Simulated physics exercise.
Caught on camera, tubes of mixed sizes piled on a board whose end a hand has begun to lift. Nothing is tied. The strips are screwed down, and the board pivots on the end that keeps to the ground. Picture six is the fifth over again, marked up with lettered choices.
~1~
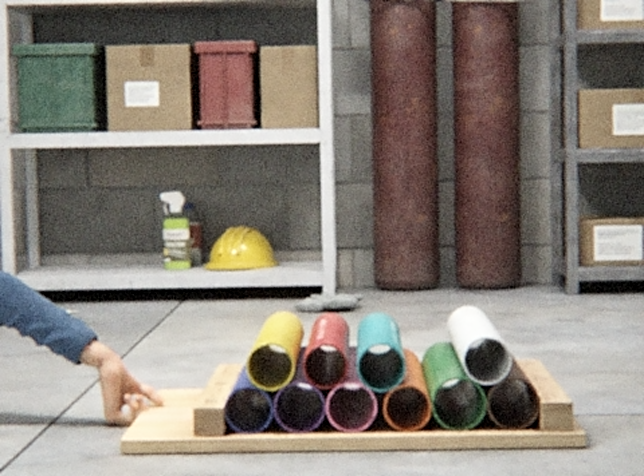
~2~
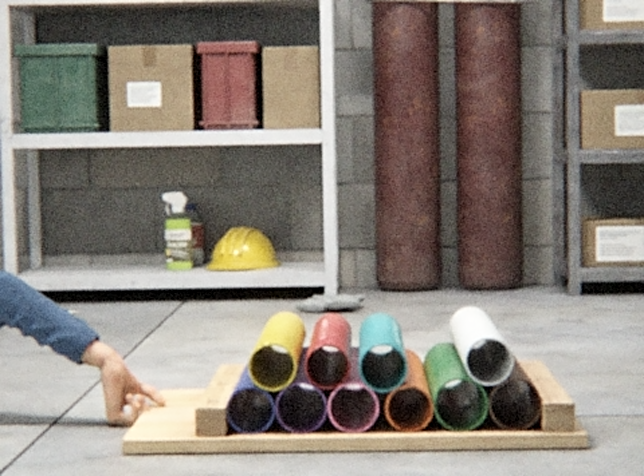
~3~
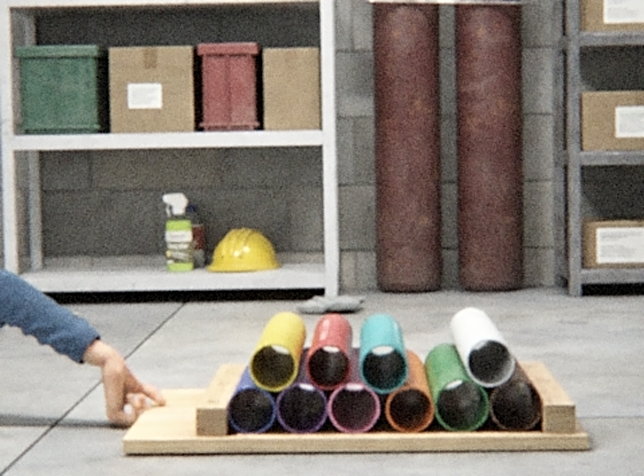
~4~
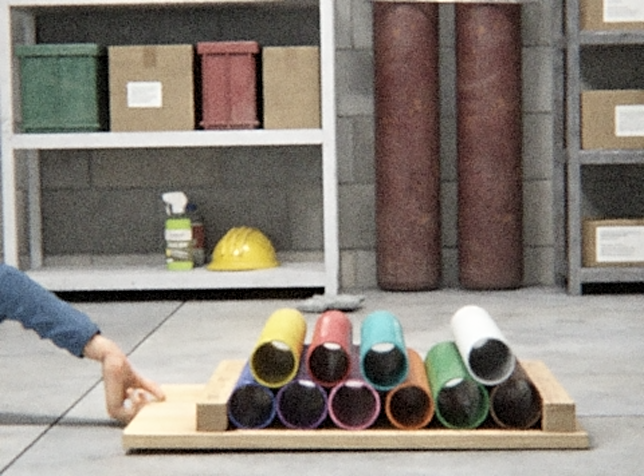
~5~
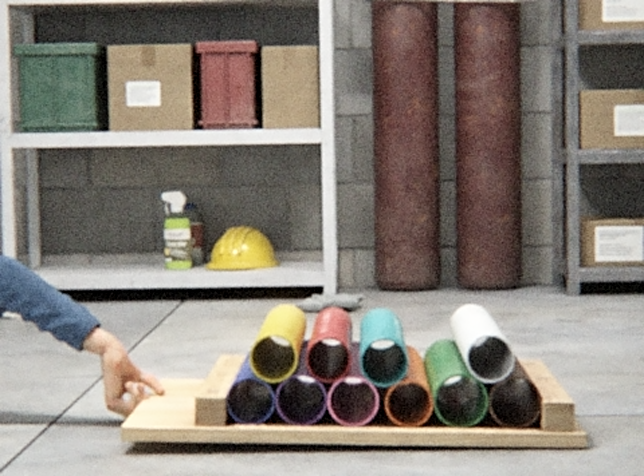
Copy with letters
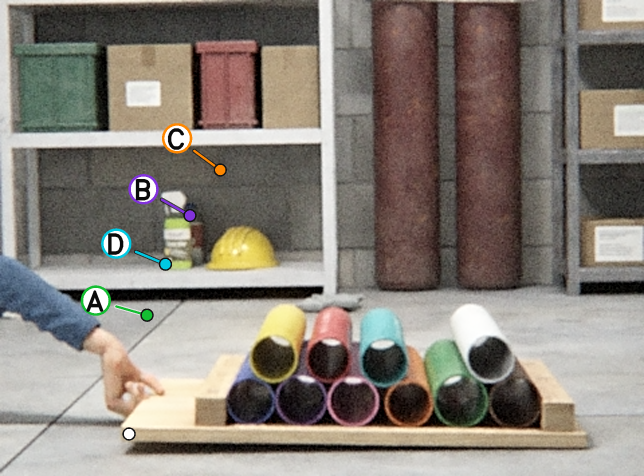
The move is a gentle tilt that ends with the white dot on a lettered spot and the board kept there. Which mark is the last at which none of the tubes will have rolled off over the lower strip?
The answer is mark D.
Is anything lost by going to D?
No, at D.
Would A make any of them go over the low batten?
No, at A.
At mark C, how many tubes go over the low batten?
At C the number is four.
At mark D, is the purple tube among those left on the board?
Yes, with D.
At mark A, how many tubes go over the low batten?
The count is none.
On the marked copy, A at (147, 315); B at (190, 216); C at (220, 170); D at (166, 264); the white dot at (129, 434).
With D. Early on, board at 15°.
Further on, board at 24°.
At the end, board at 24°, none over the low batten.
As for the rest, A none over the low batten; B three over the low batten (white, turquoise, red); C four over the low batten (white, turquoise, yellow, red).
